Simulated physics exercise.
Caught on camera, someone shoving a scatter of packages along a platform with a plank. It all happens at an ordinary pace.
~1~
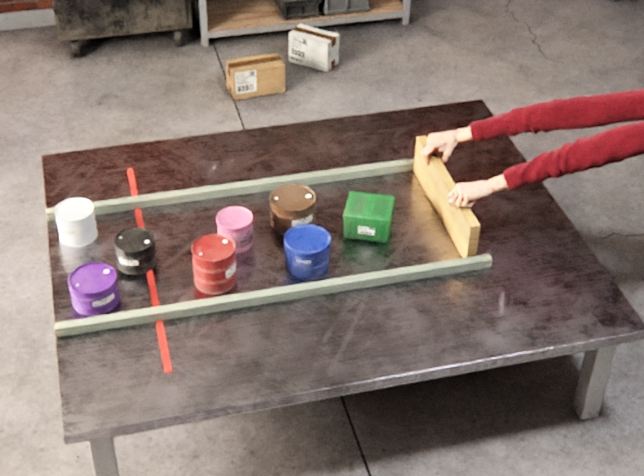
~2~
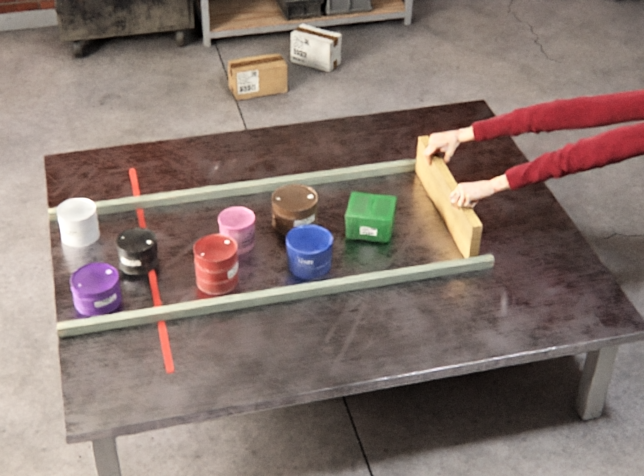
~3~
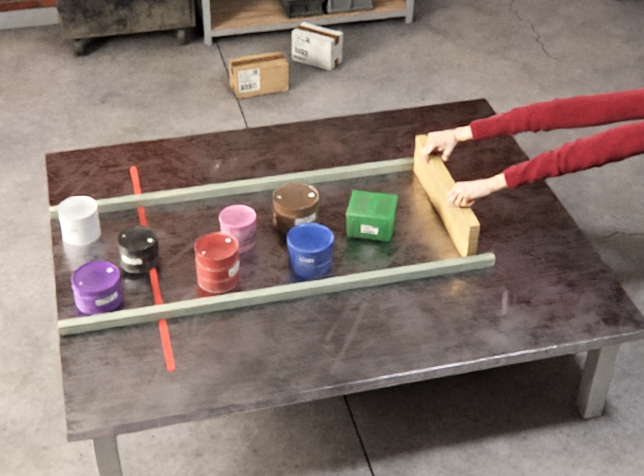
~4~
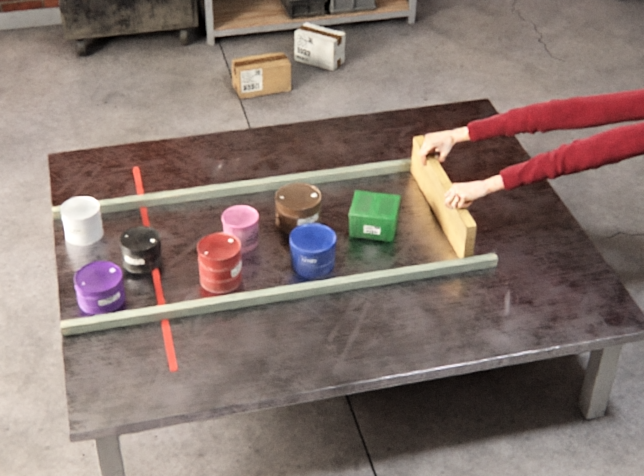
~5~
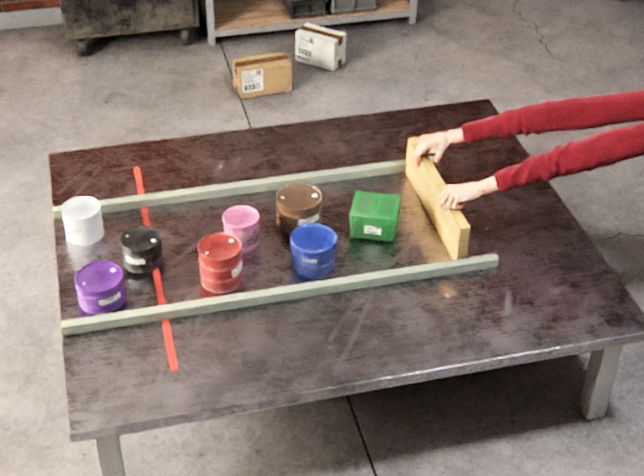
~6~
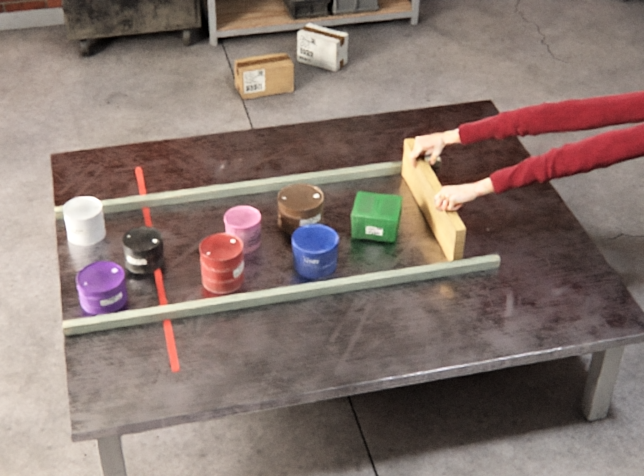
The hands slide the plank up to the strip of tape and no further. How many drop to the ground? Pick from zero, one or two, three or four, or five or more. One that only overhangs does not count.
Outcome: The number that fall off is one or two.
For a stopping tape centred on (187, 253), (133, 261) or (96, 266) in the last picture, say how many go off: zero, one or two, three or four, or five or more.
The falls would be none at all; either one or two; 5 or more.
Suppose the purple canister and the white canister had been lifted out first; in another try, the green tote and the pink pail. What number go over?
Fallen: 1, and 1 in the other try.
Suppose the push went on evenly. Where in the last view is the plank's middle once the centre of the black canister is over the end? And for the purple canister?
About (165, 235), and (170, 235) for the other.
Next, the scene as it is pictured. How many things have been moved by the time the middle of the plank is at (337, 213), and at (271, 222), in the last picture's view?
First 3, then 5.
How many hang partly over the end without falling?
The number is 0.
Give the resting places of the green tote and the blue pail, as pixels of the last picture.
First (132, 259), then (138, 289).
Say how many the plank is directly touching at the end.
The number is 3.
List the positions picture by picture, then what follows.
The first frame shows white canister (77, 222); purple canister (94, 289); black canister (135, 251); plank (445, 196); tape (147, 259).
The second frame shows purple canister (96, 289); brown canister (295, 210).
The third frame shows black canister (139, 249); red canister (218, 262).
The fourth frame shows white canister (82, 221); plank (442, 197).
The fifth frame shows purple canister (101, 287); pink pail (242, 229).
The sixth frame shows white canister (85, 221); purple canister (102, 287); black canister (143, 250); plank (432, 200); tape (155, 257).
Early on, none off yet; white canister at rest near (85, 221); purple canister at rest near (102, 287); black canister at rest near (143, 250).
A while later, none off yet; white canister at rest near (85, 221); purple canister at rest near (102, 287); black canister travelled about its own width near (106, 257).
Finally, the number that fall off is one or two; lost, black canister and purple canister.
